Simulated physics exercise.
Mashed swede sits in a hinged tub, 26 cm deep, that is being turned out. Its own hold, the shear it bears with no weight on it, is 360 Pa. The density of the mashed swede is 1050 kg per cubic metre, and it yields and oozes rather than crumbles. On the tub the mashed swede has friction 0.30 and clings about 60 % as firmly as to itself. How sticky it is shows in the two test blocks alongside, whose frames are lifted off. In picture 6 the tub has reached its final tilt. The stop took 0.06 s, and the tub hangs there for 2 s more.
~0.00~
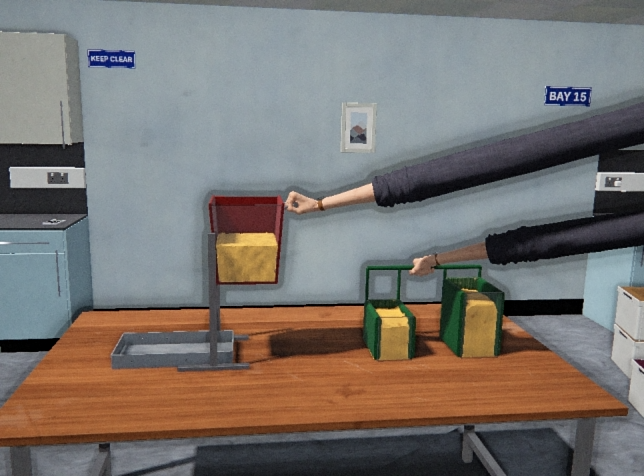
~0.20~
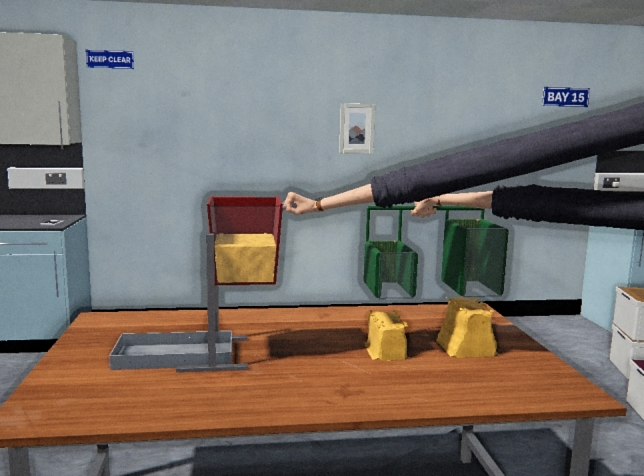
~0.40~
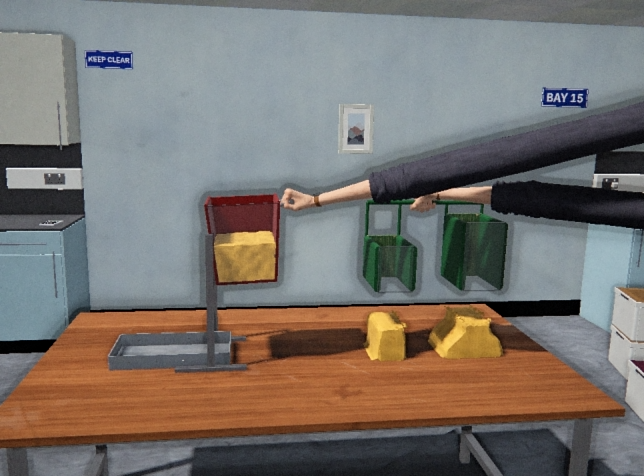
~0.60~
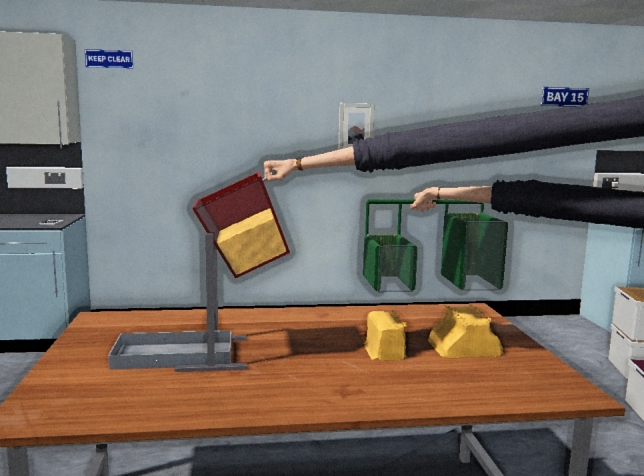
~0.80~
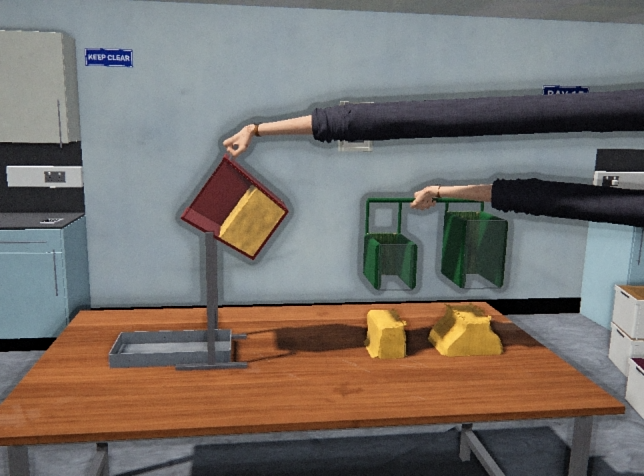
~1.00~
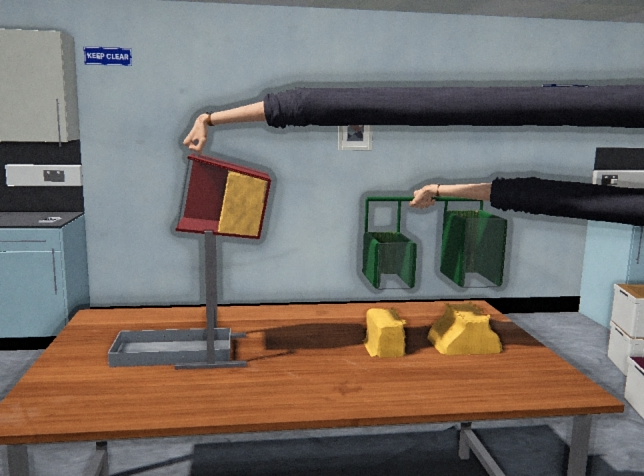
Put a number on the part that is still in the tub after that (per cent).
Close to 100 per cent.
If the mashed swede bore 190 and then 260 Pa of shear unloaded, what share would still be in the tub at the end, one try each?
In that order: 100 %, 100 %.
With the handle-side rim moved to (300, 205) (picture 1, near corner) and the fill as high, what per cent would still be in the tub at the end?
It would be near 100 %.
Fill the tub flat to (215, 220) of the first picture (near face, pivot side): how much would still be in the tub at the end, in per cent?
Then about 95 %.
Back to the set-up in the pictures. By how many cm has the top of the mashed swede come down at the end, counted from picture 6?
Some 5 cm.
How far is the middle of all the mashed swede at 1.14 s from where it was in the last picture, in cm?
Some 2 cm.
By 1.14 s, the tub is at 79 degrees and holds 100 %.
By 1.31 s, the tub is at 79 degrees and holds 100 %.
By 1.48 s, the tub is at 79 degrees and holds 100 %.
By 1.65 s, the tub is at 79 degrees and holds 100 %.
By 3.00 s, at the end, the tub is at 79 degrees and holds 100 %.
